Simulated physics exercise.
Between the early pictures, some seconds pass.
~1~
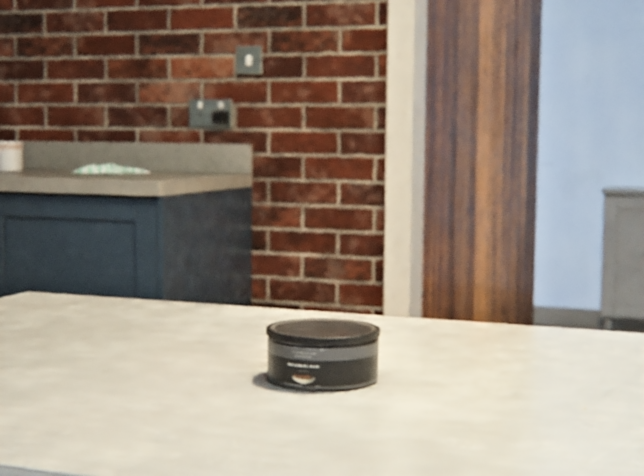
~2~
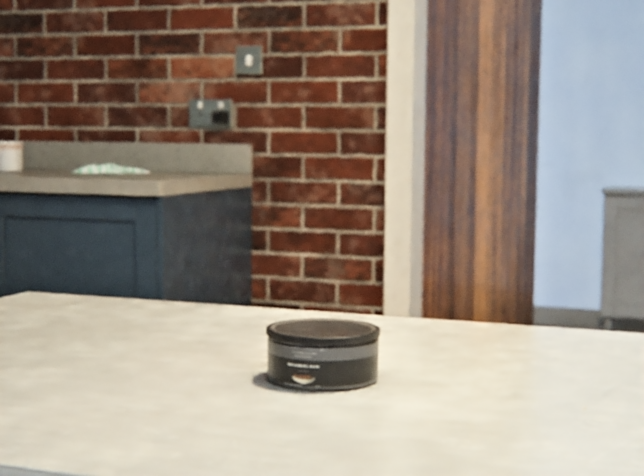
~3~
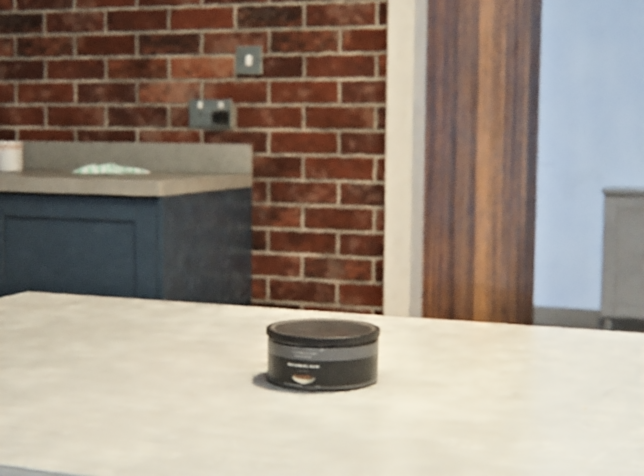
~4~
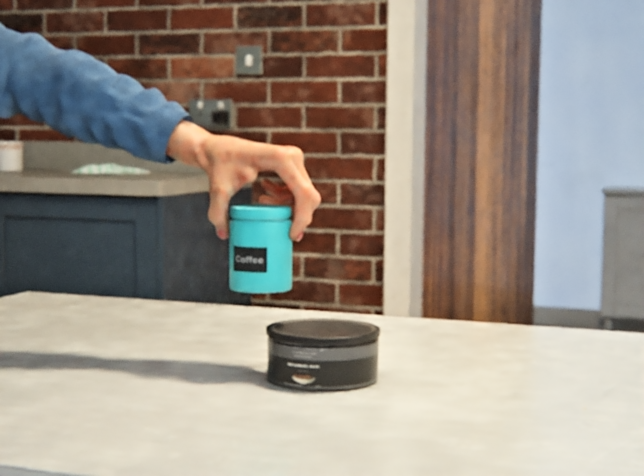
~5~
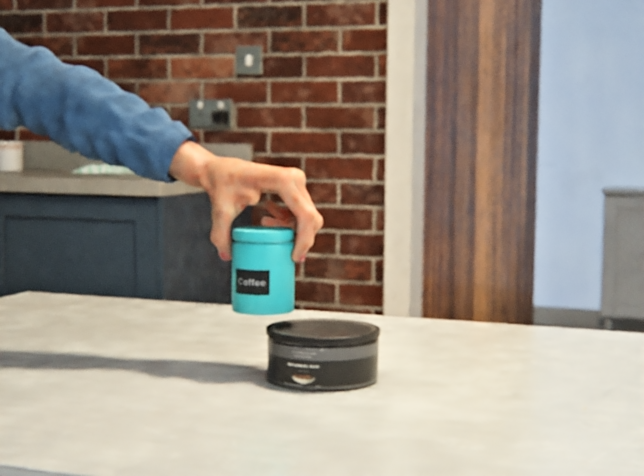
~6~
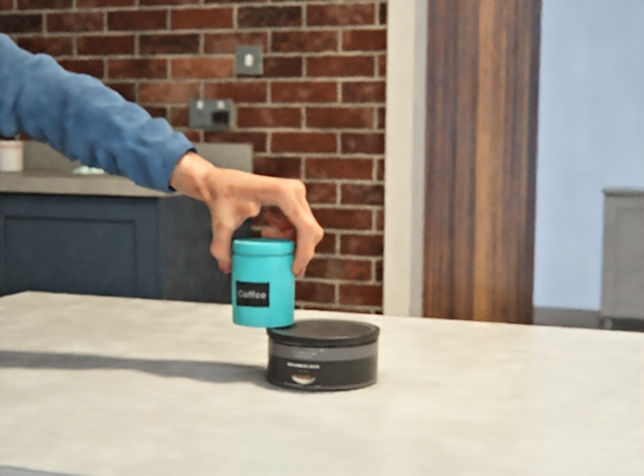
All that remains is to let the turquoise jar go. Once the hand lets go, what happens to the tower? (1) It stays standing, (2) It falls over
The answer is 2.
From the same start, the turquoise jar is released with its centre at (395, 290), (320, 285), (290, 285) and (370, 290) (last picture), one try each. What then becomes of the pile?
On the first try the pile topples, on the second it remains standing, on the third it remains standing and on the fourth it remains standing.
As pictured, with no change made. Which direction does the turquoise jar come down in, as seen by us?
It ends up further left.
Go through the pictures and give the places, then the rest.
The last thing is not in view yet; black tub (323, 353), in the first picture.
The last thing is not in view yet; black tub (323, 353), in the second picture.
The last thing is not in view yet; black tub (323, 353), in the third picture.
On its way; turquoise jar (261, 248); black tub (323, 353), in the fourth picture.
On its way; turquoise jar (263, 270); black tub (323, 353), in the fifth picture.
Set down, still held; turquoise jar (263, 281); black tub (323, 353), in the sixth picture.
Then, 0.30 s after the last picture, turquoise jar tipped 45° from how it was near (238, 299).
Then, 0.40 s after the last picture, turquoise jar now fallen.
Then, 0.50 s after the last picture, nothing new.
Then, 2.00 s after the last picture, turquoise jar resting near (200, 339).
At rest, fallen, turquoise jar; black tub in place. Seen from the same camera at the end, turquoise jar near (200, 339). The pile loses its balance.
